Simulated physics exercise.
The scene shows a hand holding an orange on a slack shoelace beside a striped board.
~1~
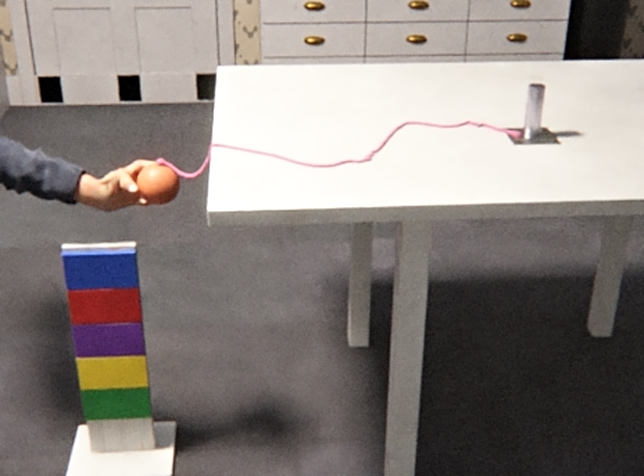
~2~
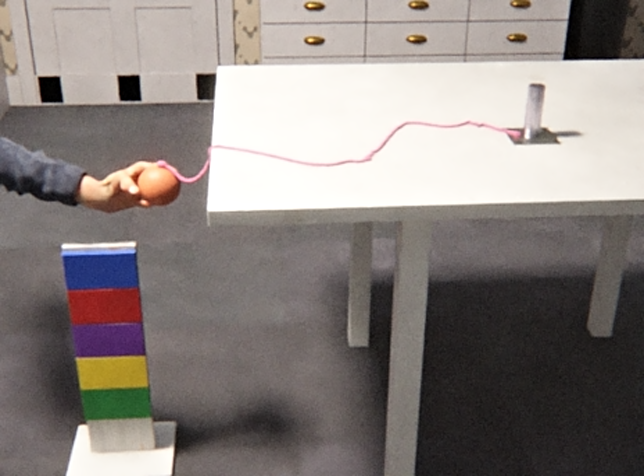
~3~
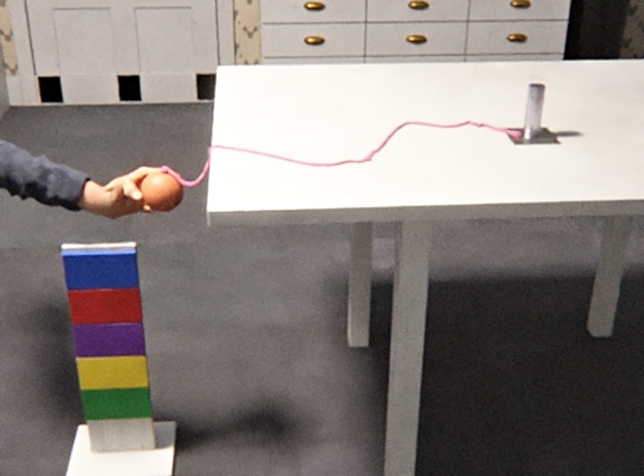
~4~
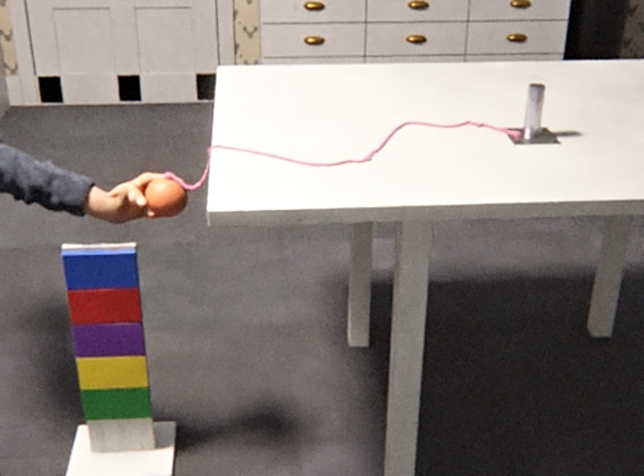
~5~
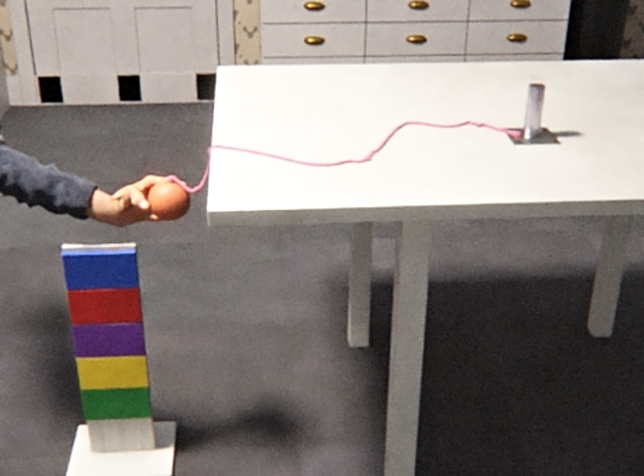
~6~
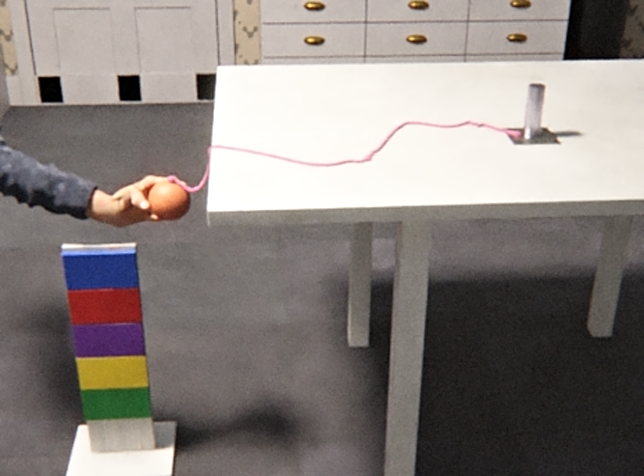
The clip shows a hand holding an orange ball tied to a slack pink string that lies across a white table to a metal post, beside a striped board; the hand shifts slightly down and right, then stays nearly still.
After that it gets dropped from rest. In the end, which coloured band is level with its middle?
The purple band.
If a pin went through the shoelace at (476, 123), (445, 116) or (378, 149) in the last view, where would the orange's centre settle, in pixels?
Taking the tries in turn: (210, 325), (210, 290) and (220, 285).
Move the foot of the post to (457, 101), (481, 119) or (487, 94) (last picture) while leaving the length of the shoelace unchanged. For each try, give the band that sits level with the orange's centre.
First try: Yellow; second try: Yellow; third try: Purple.
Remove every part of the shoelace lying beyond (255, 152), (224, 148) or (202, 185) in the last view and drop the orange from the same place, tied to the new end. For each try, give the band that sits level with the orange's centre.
For the first: Higher than all five; for the second: Blue; for the third: Red.
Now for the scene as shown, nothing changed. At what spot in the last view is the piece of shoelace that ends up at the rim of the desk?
Approx. (326, 165).
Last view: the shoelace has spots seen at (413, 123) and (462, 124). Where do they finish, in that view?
The first moves to (380, 135), the second to (434, 135).
Early on, orange near (223, 302); level with red.
Midway, orange near (243, 320); level with purple.
Finally, orange near (218, 324); level with purple. Its centre hangs level with the purple band.
